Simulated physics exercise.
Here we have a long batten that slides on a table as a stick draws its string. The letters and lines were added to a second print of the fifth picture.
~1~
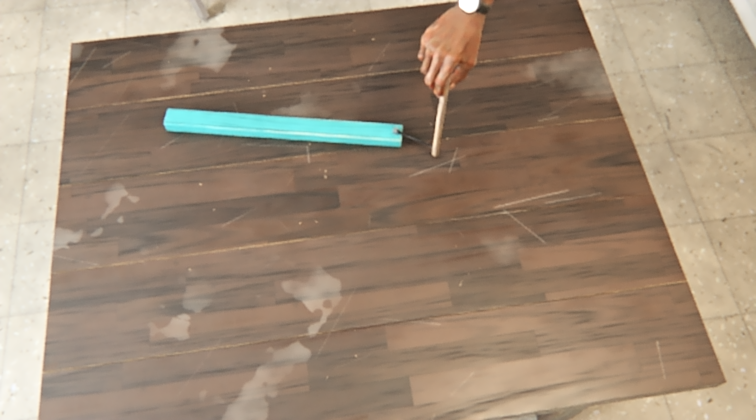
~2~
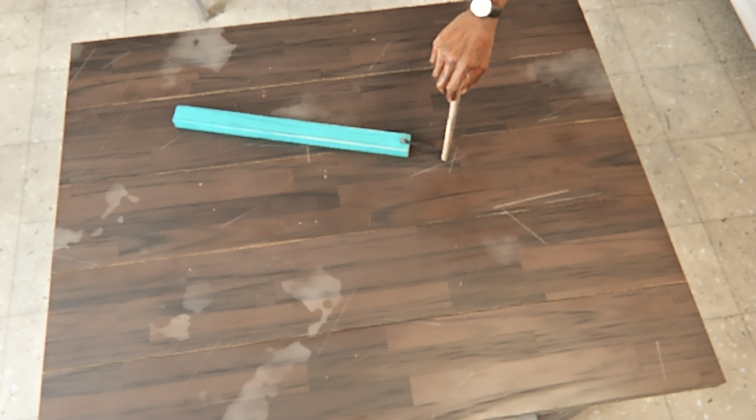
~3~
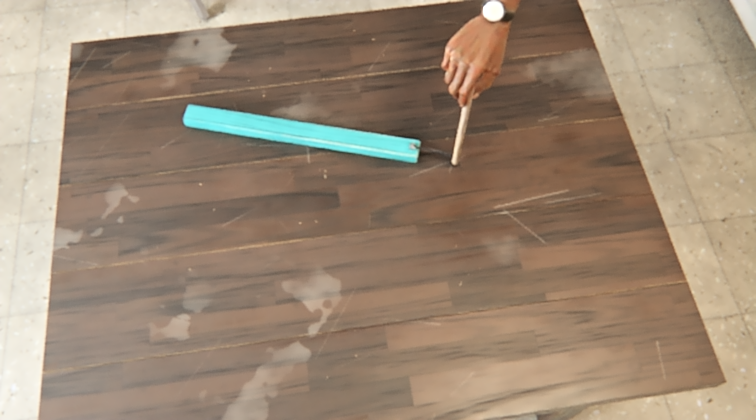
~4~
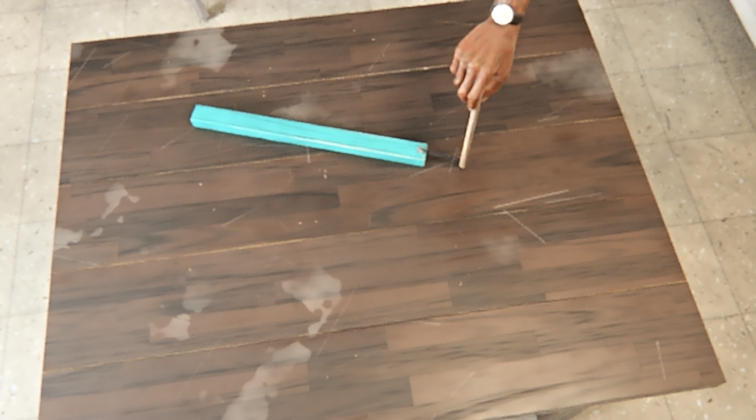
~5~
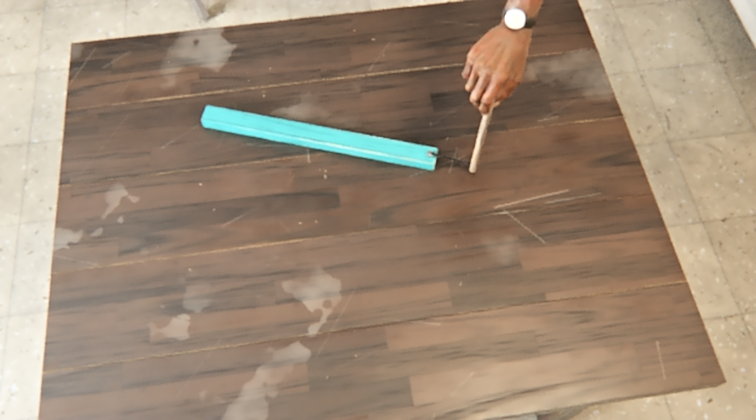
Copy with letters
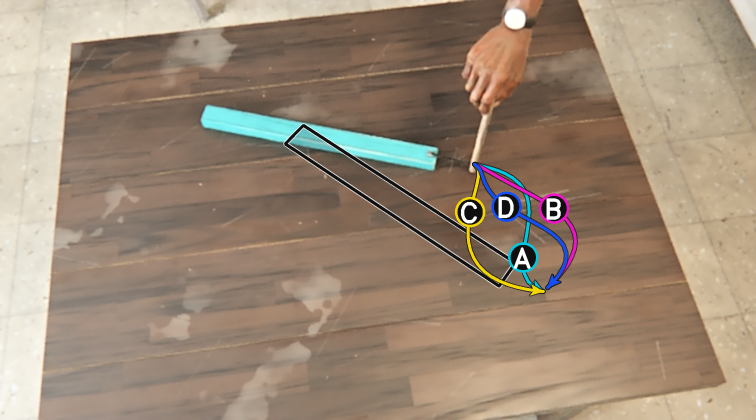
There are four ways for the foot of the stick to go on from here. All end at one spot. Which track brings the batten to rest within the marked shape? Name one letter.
Pull along C.
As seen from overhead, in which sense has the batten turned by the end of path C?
On that path, clockwise.
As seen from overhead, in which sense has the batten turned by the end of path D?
It turns clockwise.
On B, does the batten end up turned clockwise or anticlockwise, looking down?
On that path, clockwise.
On the marked copy, A from (474, 164) via (529, 212) to (544, 292); B from (474, 164) via (560, 214) to (547, 288); C from (474, 164) via (469, 242) to (544, 292); D from (474, 164) via (529, 220) to (547, 288); the outline at (395, 201).
Taking C. A third of the way, foot of the stick (469, 218), middle of the batten (331, 145).
Two thirds of the way, foot of the stick (486, 274), middle of the batten (356, 173).
When it is over, foot of the stick (543, 292), middle of the batten (397, 200); it lies in the outline.
As for the rest, A leaves its middle at (408, 187); B leaves its middle at (428, 182); D leaves its middle at (420, 186).
